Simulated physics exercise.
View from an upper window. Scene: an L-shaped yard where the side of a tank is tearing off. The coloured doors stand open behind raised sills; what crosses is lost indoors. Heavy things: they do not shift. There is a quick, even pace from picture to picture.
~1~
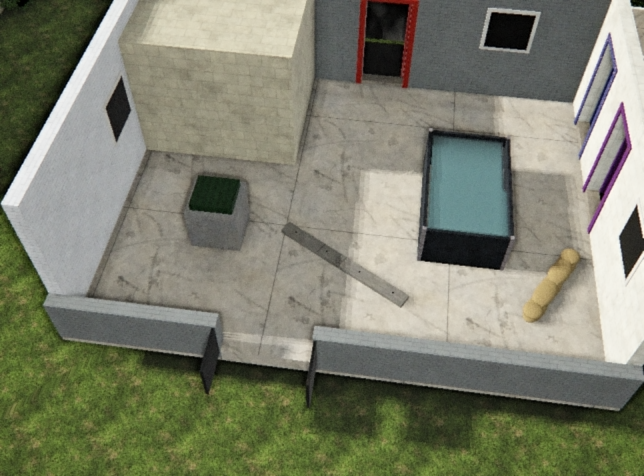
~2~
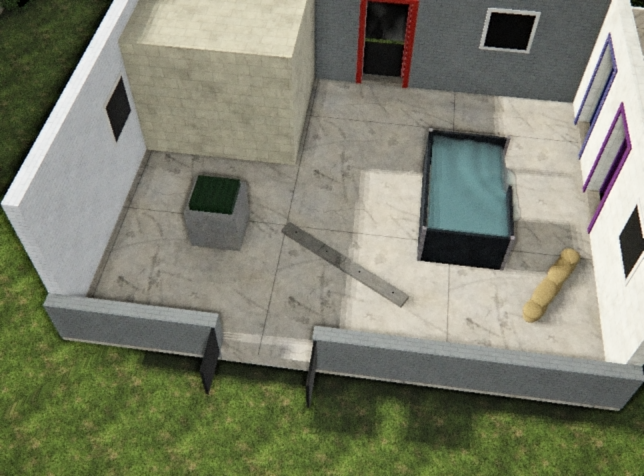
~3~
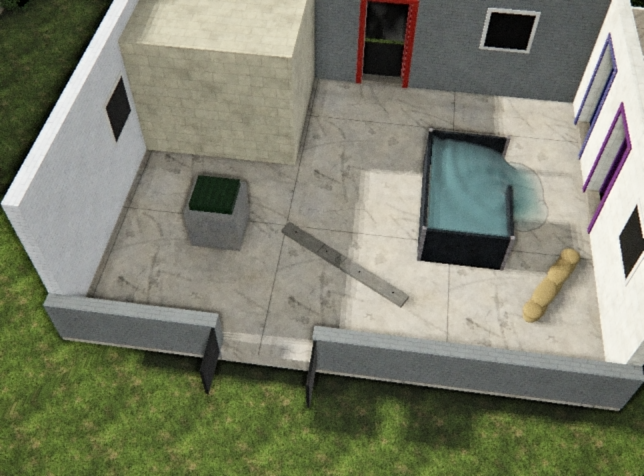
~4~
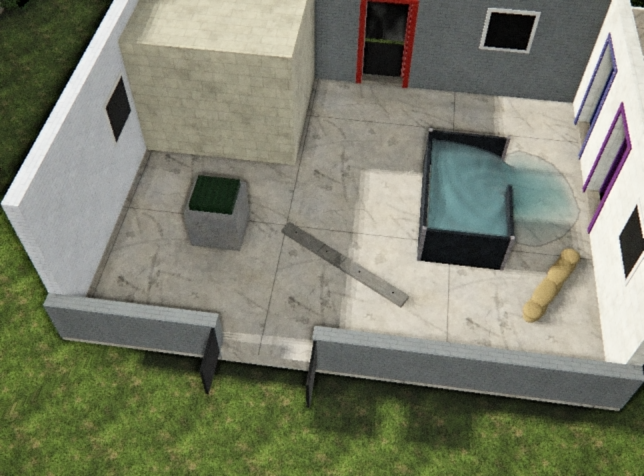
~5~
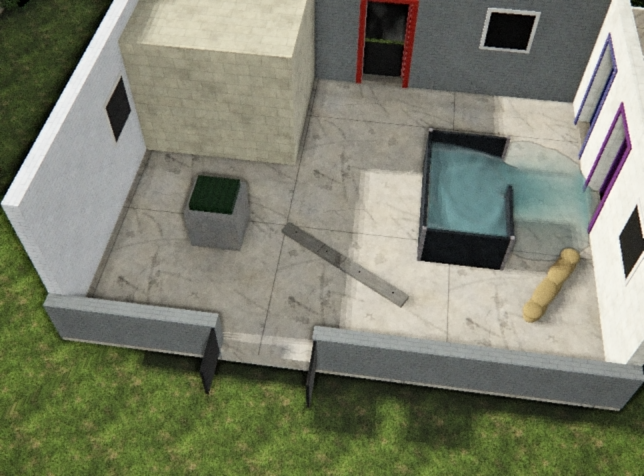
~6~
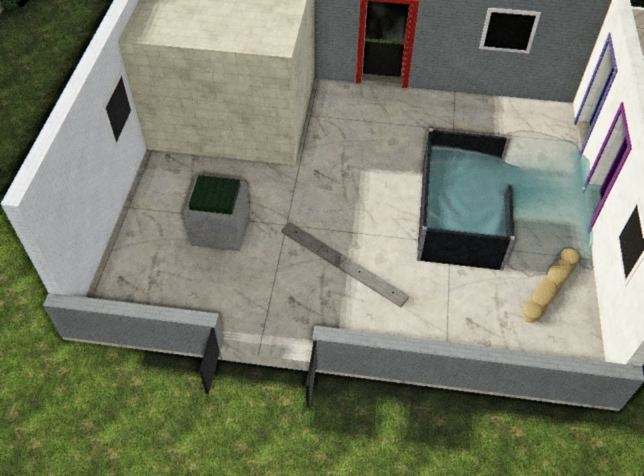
A dark-walled tank of blue water in a paved yard lost part of its right side, and the water poured out across the paving, reached the white right-hand wall and spread along it.
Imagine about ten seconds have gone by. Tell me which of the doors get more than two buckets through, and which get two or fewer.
My prediction: The purple door counts as over. The blue door counts as over. The red door counts as not over.
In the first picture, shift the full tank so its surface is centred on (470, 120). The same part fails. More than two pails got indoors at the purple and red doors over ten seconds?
The purple one keeps below it; the red one lets less in.
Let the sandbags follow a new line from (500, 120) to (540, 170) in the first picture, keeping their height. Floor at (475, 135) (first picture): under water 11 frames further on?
There: Under water.
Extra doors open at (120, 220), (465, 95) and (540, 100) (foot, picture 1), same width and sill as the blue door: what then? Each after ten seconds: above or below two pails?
First falls short, then falls short, then tops the limit.
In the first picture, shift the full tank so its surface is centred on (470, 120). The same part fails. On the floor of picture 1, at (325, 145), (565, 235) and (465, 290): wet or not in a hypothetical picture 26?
Spared, soaked, soaked.
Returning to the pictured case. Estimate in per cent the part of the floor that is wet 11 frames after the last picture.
I make it 20 per cent.
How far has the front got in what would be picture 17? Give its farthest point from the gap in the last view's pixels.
About (597, 384).
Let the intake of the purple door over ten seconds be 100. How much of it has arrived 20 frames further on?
Share by then: 90 in a hundred.
A moment on, water covers 15 % of the floor; the purple door far over two buckets in, the blue door under two buckets in, the red door not reached.
Next, water covers 20 % of the floor; the purple door far over two buckets in, the blue door over two buckets in, the red door not reached.
Then, water covers 40 % of the floor; the purple door far over two buckets in, the blue door over two buckets in, the red door wet at the sill, nothing in.
Later, water covers 60 % of the floor; the purple door far over two buckets in, the blue door over two buckets in, the red door wet at the sill, nothing in.
In the end, water covers 80 % of the floor; the purple door far over two buckets in, the blue door over two buckets in, the red door wet at the sill, nothing in.
